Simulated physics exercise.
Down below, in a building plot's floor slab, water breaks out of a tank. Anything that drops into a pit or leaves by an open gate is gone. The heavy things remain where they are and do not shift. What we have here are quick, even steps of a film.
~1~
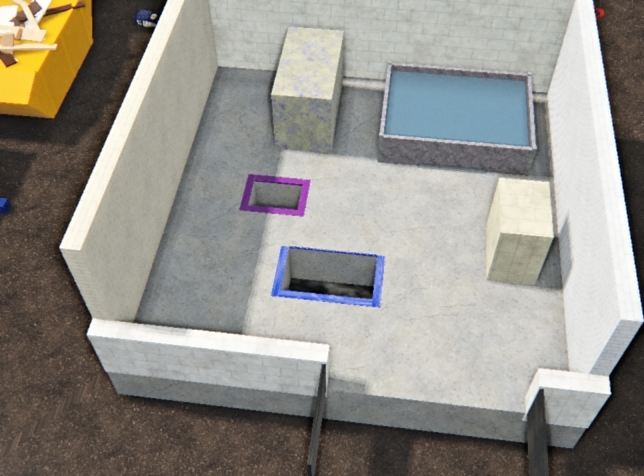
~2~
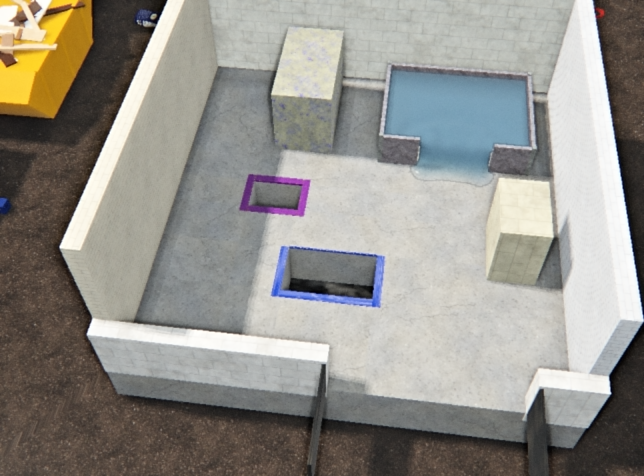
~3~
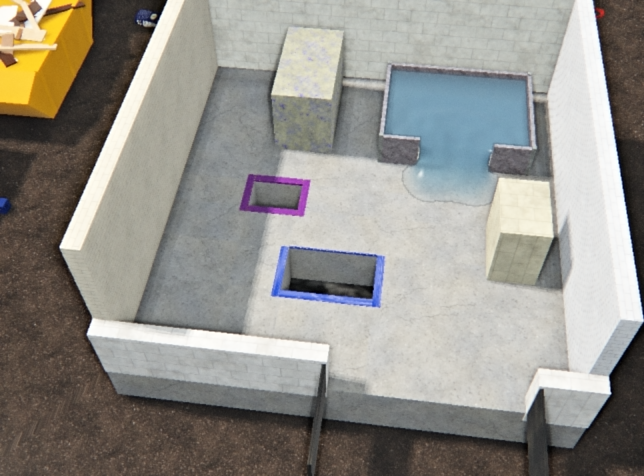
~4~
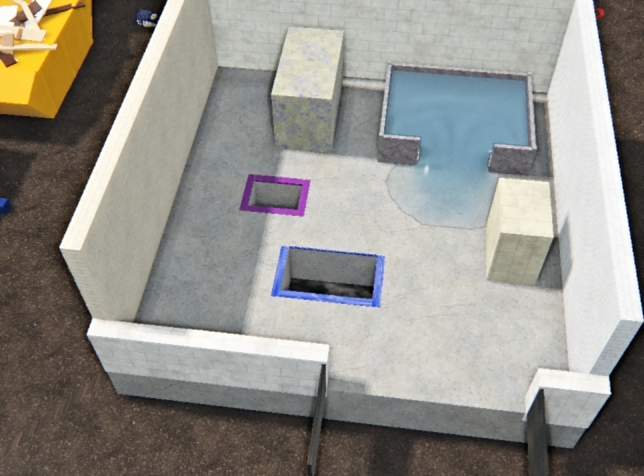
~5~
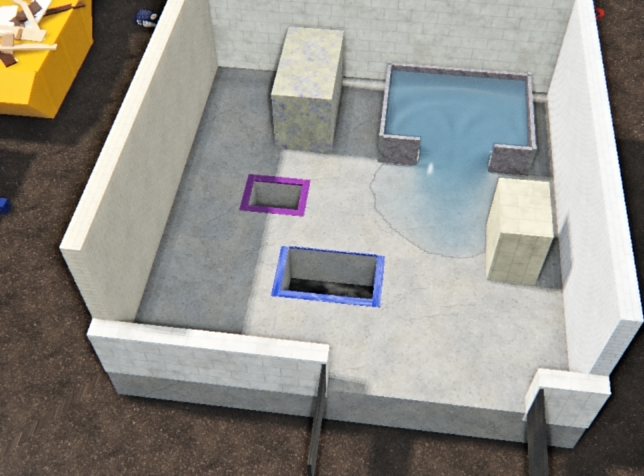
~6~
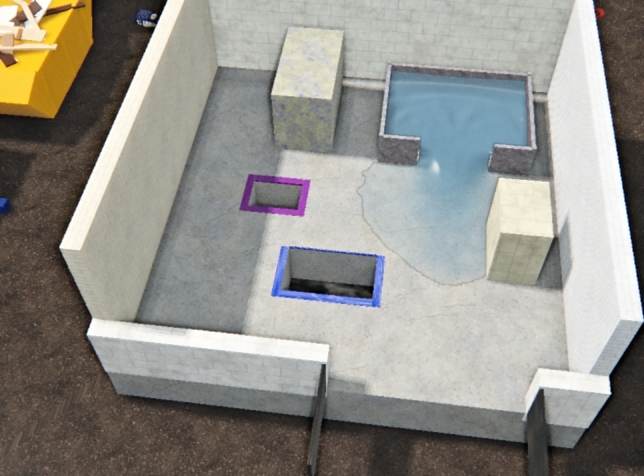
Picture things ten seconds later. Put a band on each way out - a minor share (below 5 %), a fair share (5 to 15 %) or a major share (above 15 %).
In the end the gate swallows beyond fifteen per cent. The blue pit swallows beyond fifteen per cent. The purple pit swallows below five per cent.
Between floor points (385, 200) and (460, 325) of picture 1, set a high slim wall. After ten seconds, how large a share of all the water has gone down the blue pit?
Share, blue pit - 0 in a hundred.
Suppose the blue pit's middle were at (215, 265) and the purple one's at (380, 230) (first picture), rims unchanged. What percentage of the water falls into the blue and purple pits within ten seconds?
Blue has 0 parts of a hundred and purple has 20.
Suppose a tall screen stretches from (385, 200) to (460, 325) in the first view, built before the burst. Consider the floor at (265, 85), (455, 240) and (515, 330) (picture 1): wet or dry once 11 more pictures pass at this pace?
In the order given, the spots are spared, swamped and swamped.
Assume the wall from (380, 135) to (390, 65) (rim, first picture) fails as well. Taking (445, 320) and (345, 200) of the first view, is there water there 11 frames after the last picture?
In order: Spared and swamped.
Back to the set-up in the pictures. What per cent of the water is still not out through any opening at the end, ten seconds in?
Some 36 per cent.
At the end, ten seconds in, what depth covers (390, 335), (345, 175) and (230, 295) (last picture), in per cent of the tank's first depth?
Depths of roughly 4, 0 and 0 per cent.
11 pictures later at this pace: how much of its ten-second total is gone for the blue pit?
Roughly 25 %.
A moment on, water covers 30 % of the floor; the gate 0 %, the blue pit 1 %, the purple pit 0 %.
Next, water covers 40 % of the floor; the gate 6 %, the blue pit 4 %, the purple pit 0 %.
Then, water covers 45 % of the floor; the gate 18 %, the blue pit 9 %, the purple pit 0 %.
Later, water covers 45 % of the floor; the gate 33 %, the blue pit 13 %, the purple pit 0 %.
In the end, water covers 50 % of the floor; the gate 46 %, the blue pit 17 %, the purple pit 0 %.
